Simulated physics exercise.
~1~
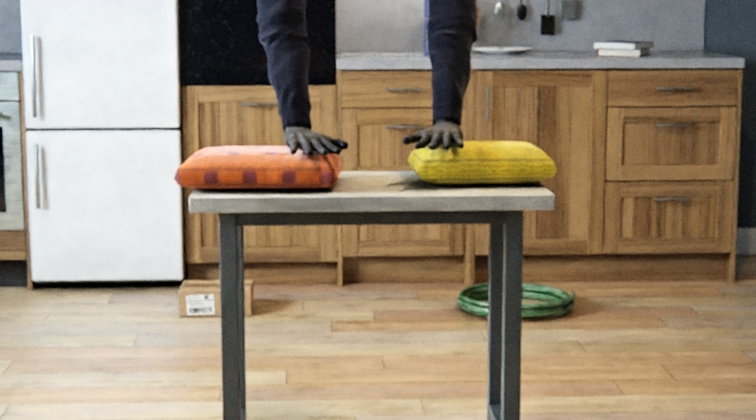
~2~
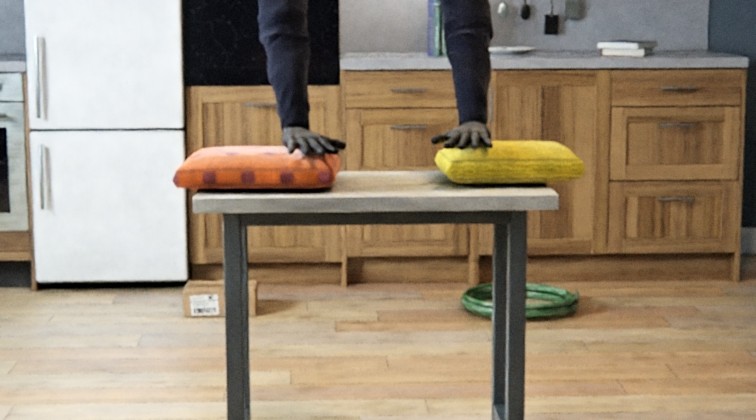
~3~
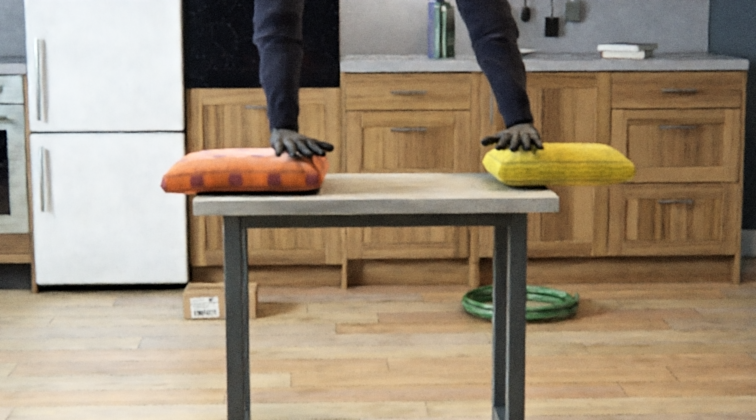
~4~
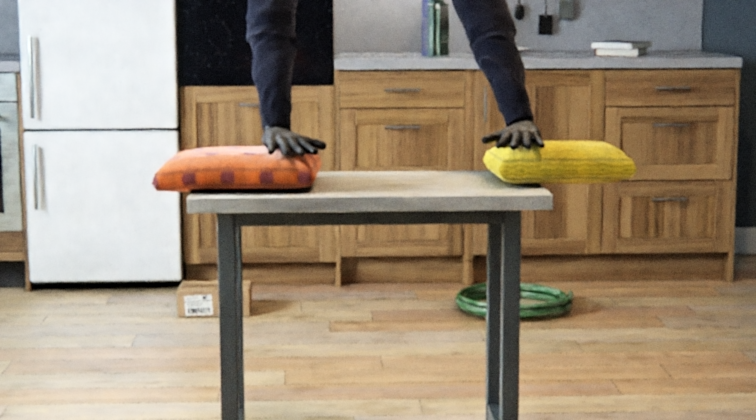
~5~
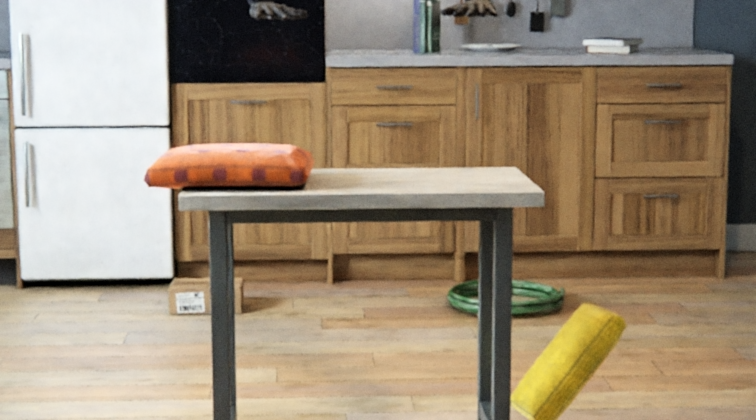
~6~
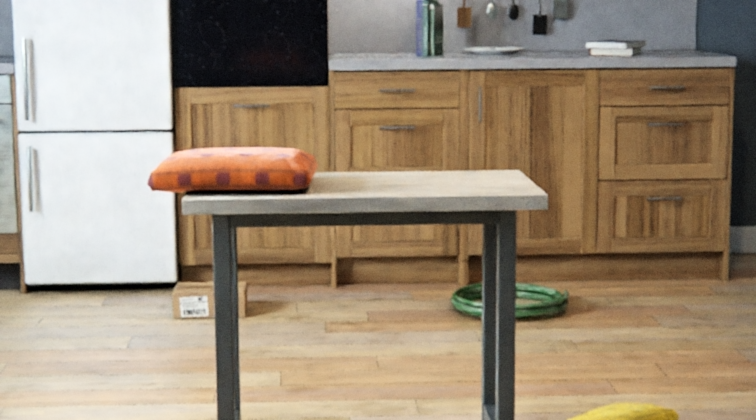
We see gloved hands slide an orange pillow slightly left and a yellow soft bag right to opposite ends of a small table, then let go and draw back; the yellow bag tips off and falls to the floor, while the orange pillow stays on top.
